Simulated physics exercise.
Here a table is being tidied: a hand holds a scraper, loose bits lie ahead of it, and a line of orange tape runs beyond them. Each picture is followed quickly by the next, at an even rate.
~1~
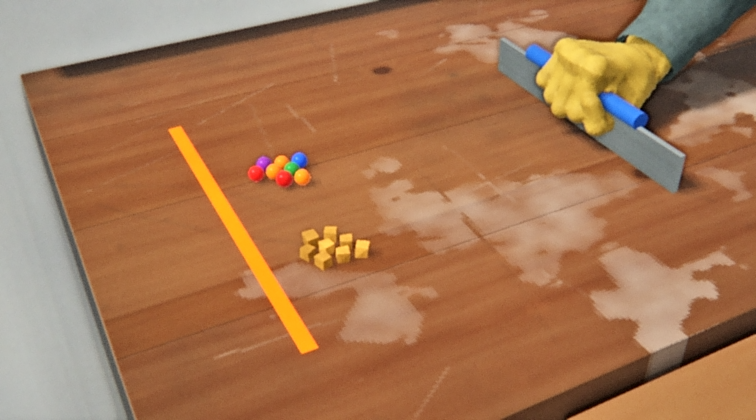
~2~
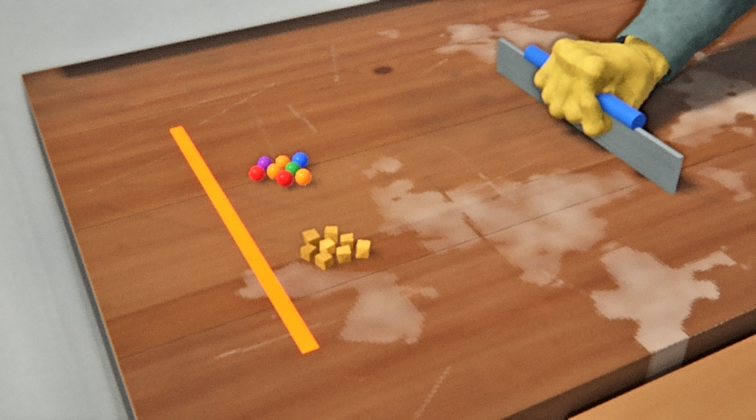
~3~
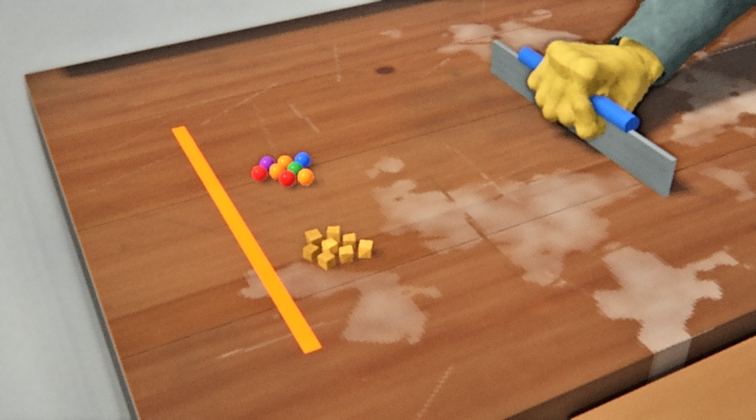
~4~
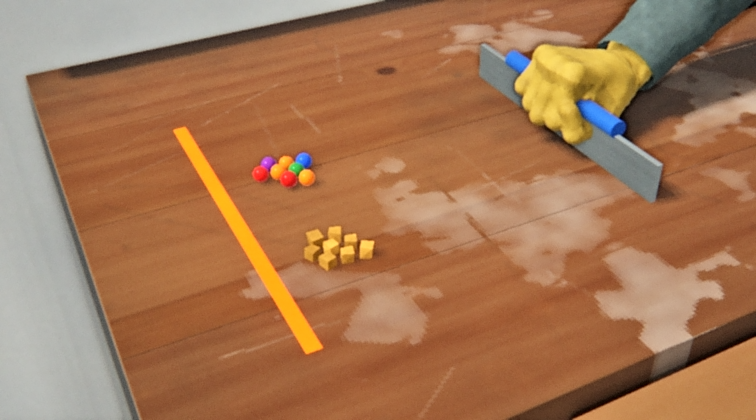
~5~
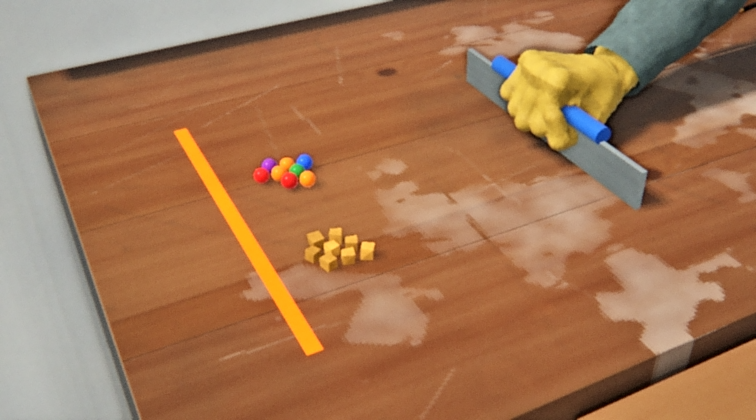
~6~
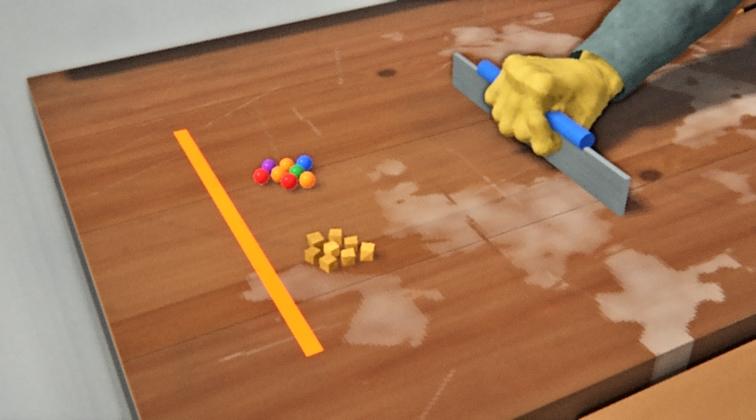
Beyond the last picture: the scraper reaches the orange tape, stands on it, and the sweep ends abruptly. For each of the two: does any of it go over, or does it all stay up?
Near lot: All stays up; far lot: Some goes over.
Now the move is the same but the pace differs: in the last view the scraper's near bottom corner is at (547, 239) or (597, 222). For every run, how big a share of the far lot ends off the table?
About 100 %, then about 100 %.
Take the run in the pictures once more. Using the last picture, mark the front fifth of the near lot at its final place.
Look near (227, 279) in the last frame.
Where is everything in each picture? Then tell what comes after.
In the first frame, scraper (664, 163), at rest; orange tape (180, 137), well back from the edge; edge at (86, 269); near lot (327, 247), a few croutons; far lot (274, 172), a few glass marbles.
In the second frame, scraper (662, 164); far lot (275, 172).
In the third frame, scraper (656, 167); near lot (330, 247).
In the fourth frame, scraper (642, 172); far lot (279, 172).
In the fifth frame, scraper (627, 179); near lot (332, 249).
In the sixth frame, scraper (611, 185); orange tape (185, 139); edge at (91, 272); near lot (332, 250); far lot (279, 174).
Then, 0.52 s later than the last frame, scraper still moving, near (385, 148); near lot all on the table, its front near (313, 255); far lot all on the table, its front near (261, 177).
Then, 1.07 s later than the last frame, scraper stopped at the orange tape; near lot all on the table, its front near (216, 282); far lot all on the table, its front near (165, 188).
Then, 1.35 s later than the last frame, scraper stopped at the orange tape; near lot all on the table, its front near (218, 282); far lot all on the table, its front near (77, 200).
When it is over, scraper stopped at the orange tape; near lot all on the table, its front near (218, 282); far lot every one over the edge.
